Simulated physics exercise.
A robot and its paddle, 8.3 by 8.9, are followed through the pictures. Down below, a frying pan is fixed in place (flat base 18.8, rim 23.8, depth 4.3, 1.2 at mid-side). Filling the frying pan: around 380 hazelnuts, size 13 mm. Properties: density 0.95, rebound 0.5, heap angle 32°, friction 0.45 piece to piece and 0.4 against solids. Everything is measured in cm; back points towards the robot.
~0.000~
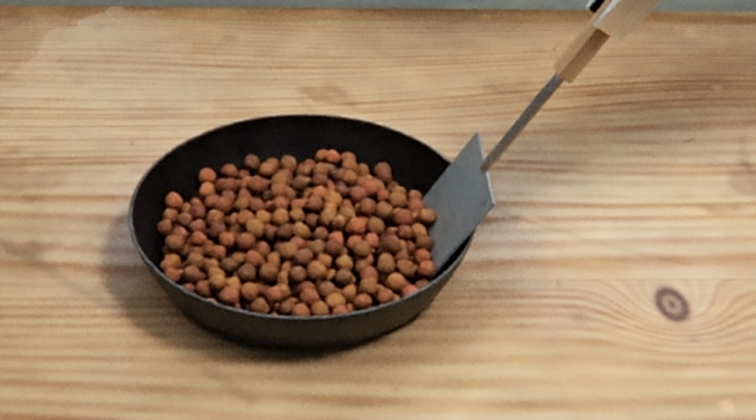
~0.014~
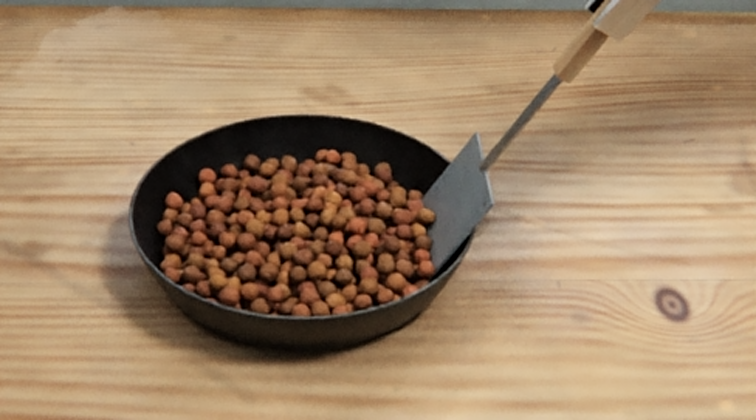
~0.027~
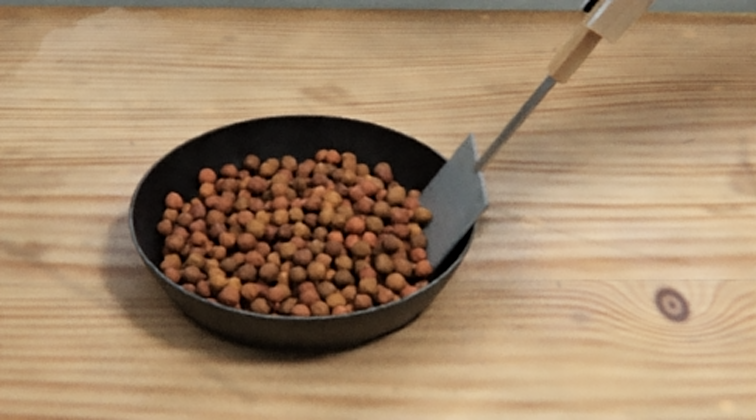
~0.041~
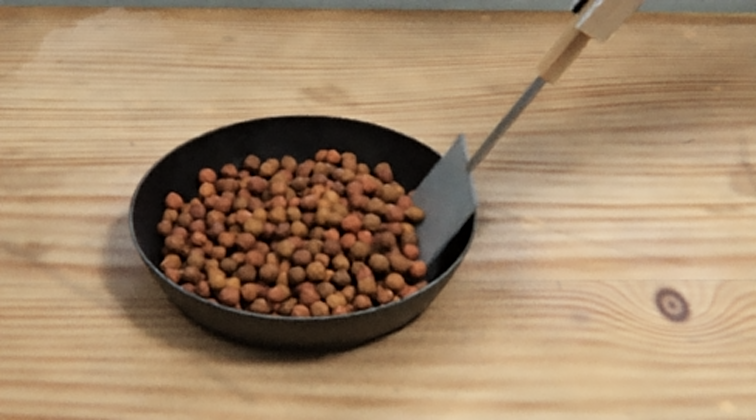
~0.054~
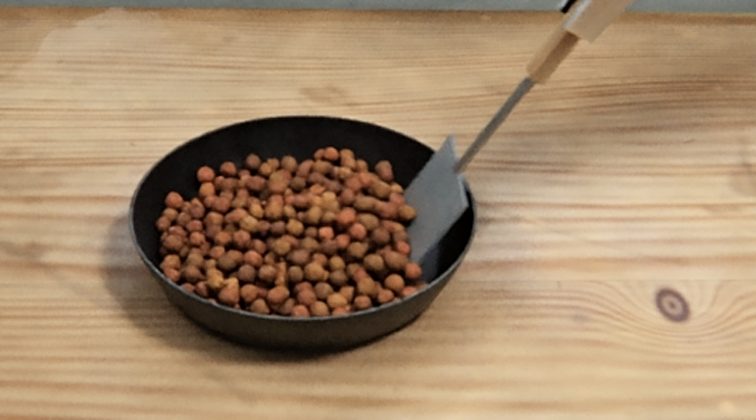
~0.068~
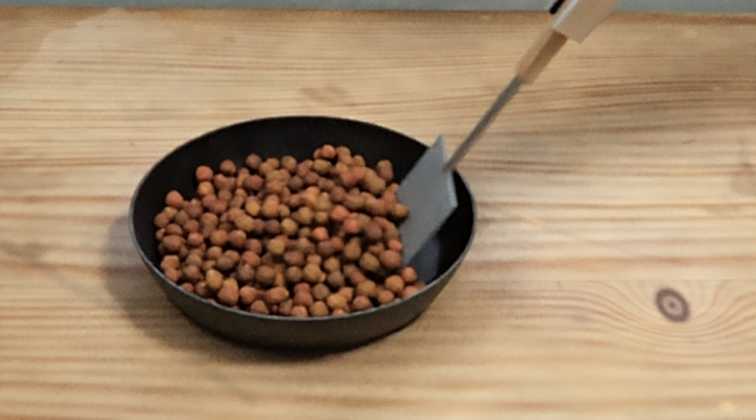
In the video, a black frying pan filled with small round brown hazelnuts sits on a wooden surface while a flat metal paddle, at first still against its right side, slides slowly left, pushing the nearest nuts inward.
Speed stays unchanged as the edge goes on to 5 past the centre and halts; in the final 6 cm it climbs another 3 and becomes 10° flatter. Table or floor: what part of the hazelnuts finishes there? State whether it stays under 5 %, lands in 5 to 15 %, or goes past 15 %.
It stays under 5 %.
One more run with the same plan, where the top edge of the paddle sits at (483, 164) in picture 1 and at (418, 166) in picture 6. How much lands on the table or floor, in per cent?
It works out to about 15 %, more or less.
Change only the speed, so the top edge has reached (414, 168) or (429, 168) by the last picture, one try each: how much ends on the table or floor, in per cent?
Respectively, around 20 and 10 per cent.
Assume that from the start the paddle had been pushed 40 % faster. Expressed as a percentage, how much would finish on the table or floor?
Near 10 %.
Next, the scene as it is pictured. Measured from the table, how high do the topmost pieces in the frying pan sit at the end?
Top of the heap: Roughly 6.0 cm above the table top.
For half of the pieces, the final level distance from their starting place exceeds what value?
Level distance of roughly 2 cm.
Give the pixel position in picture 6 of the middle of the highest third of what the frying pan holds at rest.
I'd say around pixel (200, 219).
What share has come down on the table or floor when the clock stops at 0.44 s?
2 per cent.
After 0.14 s, sloping 59°, highest piece 5 above the table; 378 in the frying pan.
After 0.21 s, sloping 54°, highest piece 7 above the table; 378 in the frying pan.
After 0.44 s, sloping 49°, highest piece 6 above the table; 372 in the frying pan, 5 on the table or floor, 1 on the blade or in flight.
After 1.49 s, sloping 49°, highest piece 5 above the table; 369 in the frying pan, 9 on the table or floor.
At rest, 369 in the frying pan, 9 on the table or floor. That is 2 % on the table or floor.
